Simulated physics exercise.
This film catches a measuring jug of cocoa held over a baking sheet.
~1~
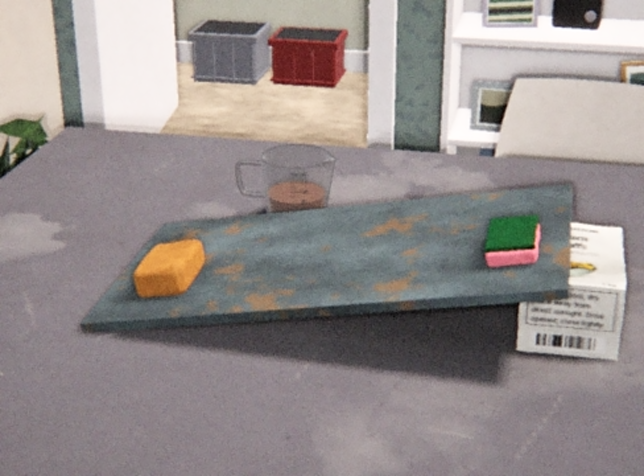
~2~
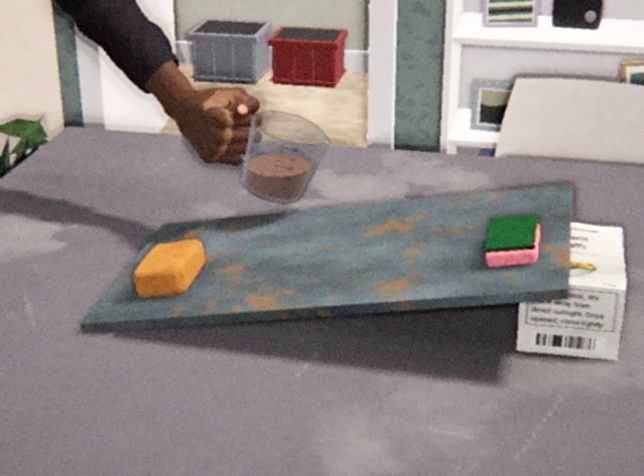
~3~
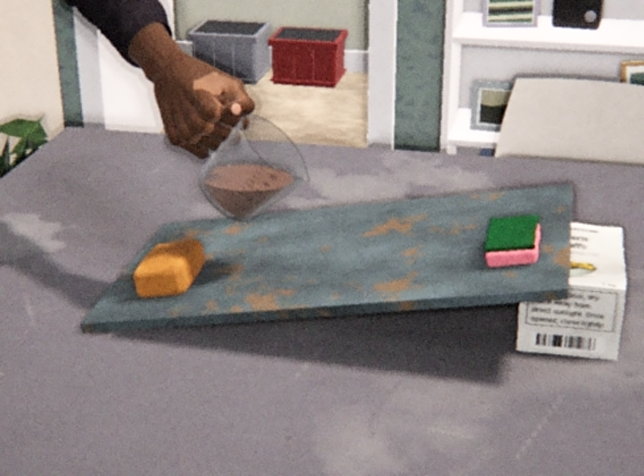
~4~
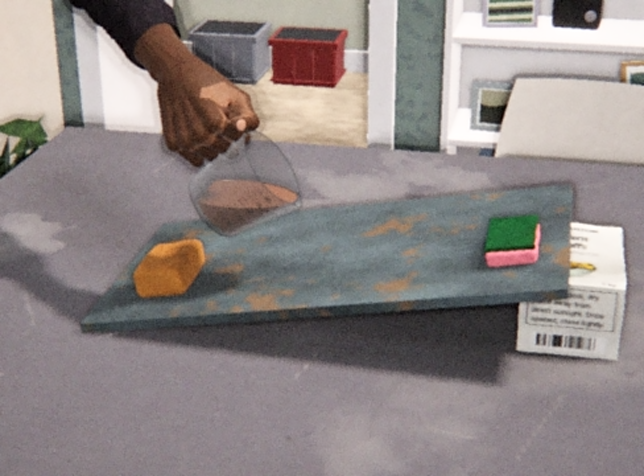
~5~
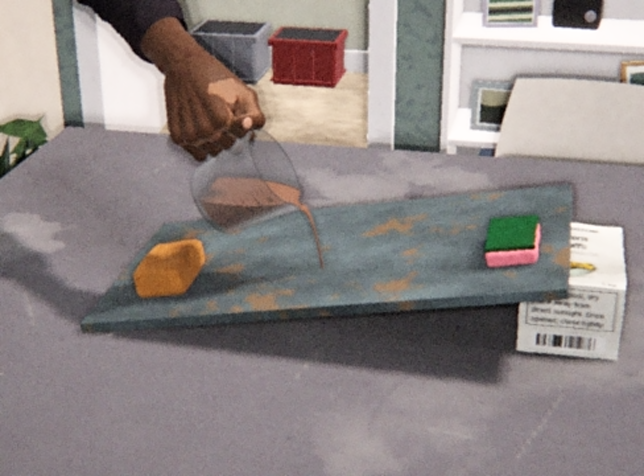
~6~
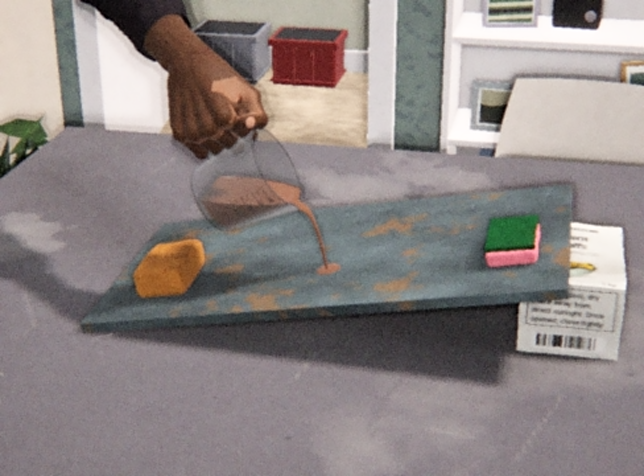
A dark-skinned hand in a black sleeve lifts a clear measuring jug of brown liquid from behind a rusty blue-grey tray, tilts it rightward, and pours a thin stream onto the middle. The tray slopes down leftward from a white box on a grey table, an orange-brown roll at left and green-and-pink sponge at right. The still, slightly raised view shows grey and red bins and white shelves behind.
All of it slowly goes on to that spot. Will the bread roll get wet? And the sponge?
Bread roll: Wet. Sponge: Dry.
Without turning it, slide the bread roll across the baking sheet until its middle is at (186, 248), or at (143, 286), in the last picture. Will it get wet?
At the first place it is reached, at the second it ends up in the puddle.
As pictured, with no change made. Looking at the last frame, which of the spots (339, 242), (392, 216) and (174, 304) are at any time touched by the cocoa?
Looks like the first is safe, the second safe and the third covered.
A moment on, it runs down to the left; the bread roll is untouched; the sponge is untouched.
Further on, it runs down to the left and off the end; the bread roll is reached; the sponge is untouched.
When it is over, it runs down to the left and off the end; the bread roll is reached; the sponge is untouched.
